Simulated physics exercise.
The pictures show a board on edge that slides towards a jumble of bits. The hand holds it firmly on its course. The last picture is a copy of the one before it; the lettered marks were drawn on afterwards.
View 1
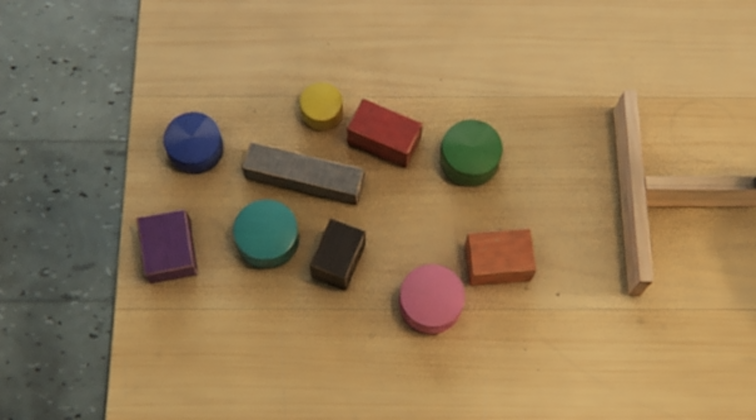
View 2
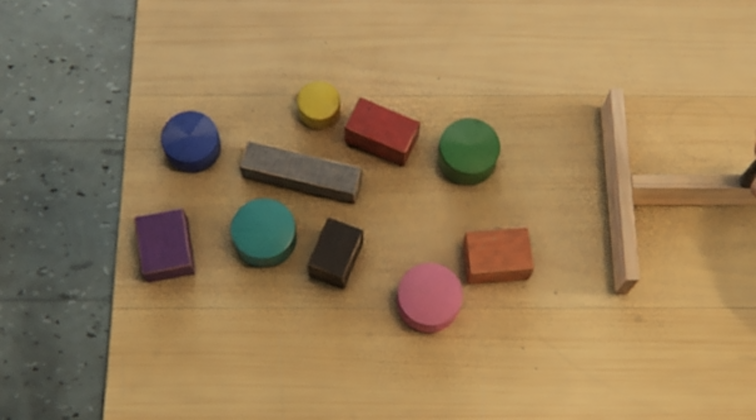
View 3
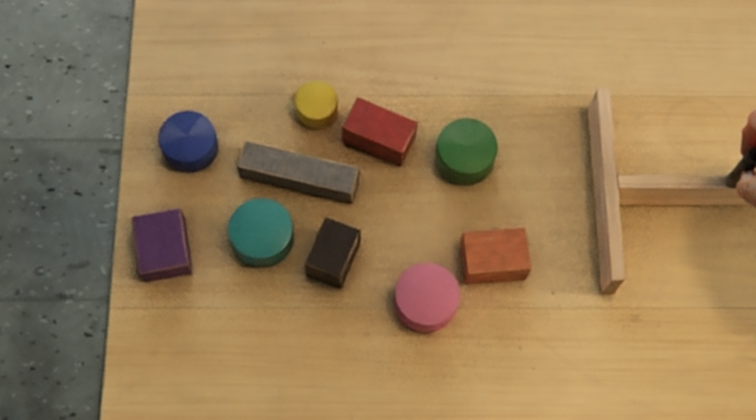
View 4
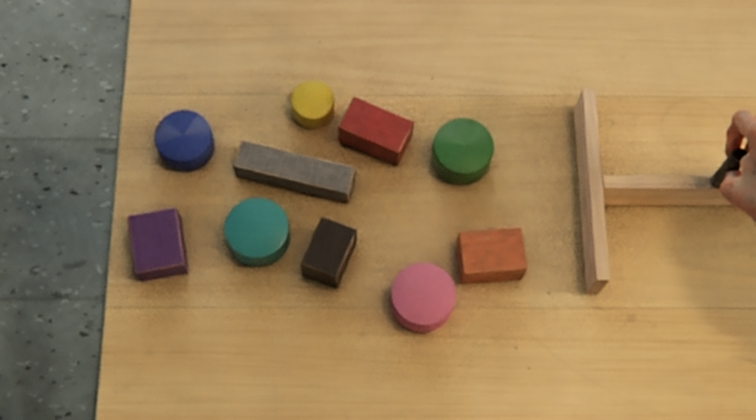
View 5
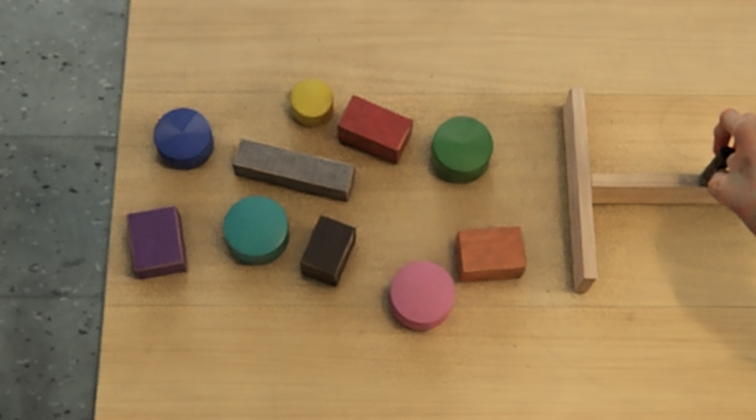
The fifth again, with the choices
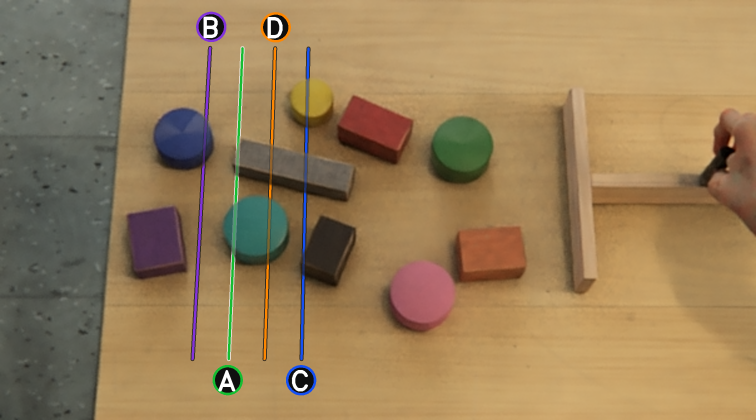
A pale wooden tabletop is seen from above, with a strip of speckled grey floor along the left side. Round and rectangular pieces in blue, purple, yellow, teal, grey, black, red, green, pink and orange lie scattered across the left and middle, with a T-shaped wooden pusher at right. A hand comes into view gripping its handle as the pusher slides slowly left, while the view drifts very slightly and the pieces lie still.
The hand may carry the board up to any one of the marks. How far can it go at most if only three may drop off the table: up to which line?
At B, and not beyond.
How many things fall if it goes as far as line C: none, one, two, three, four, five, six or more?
By then, none.
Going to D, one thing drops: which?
The purple block goes over.
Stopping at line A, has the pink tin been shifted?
Yes.
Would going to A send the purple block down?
Yes.
On the marked copy, A at (236, 196); B at (202, 196); C at (305, 196); D at (270, 196).
With B. Early on, board (448, 179); yellow tin (304, 99); pink tin (411, 302).
Further on, board (311, 178); purple block (114, 249); blue tin (156, 124).
At the end, board (202, 178); purple block over the edge; blue tin over the edge; three fallen.
As for the rest, A is within the limit but short; C is within the limit but short; D is within the limit but short.
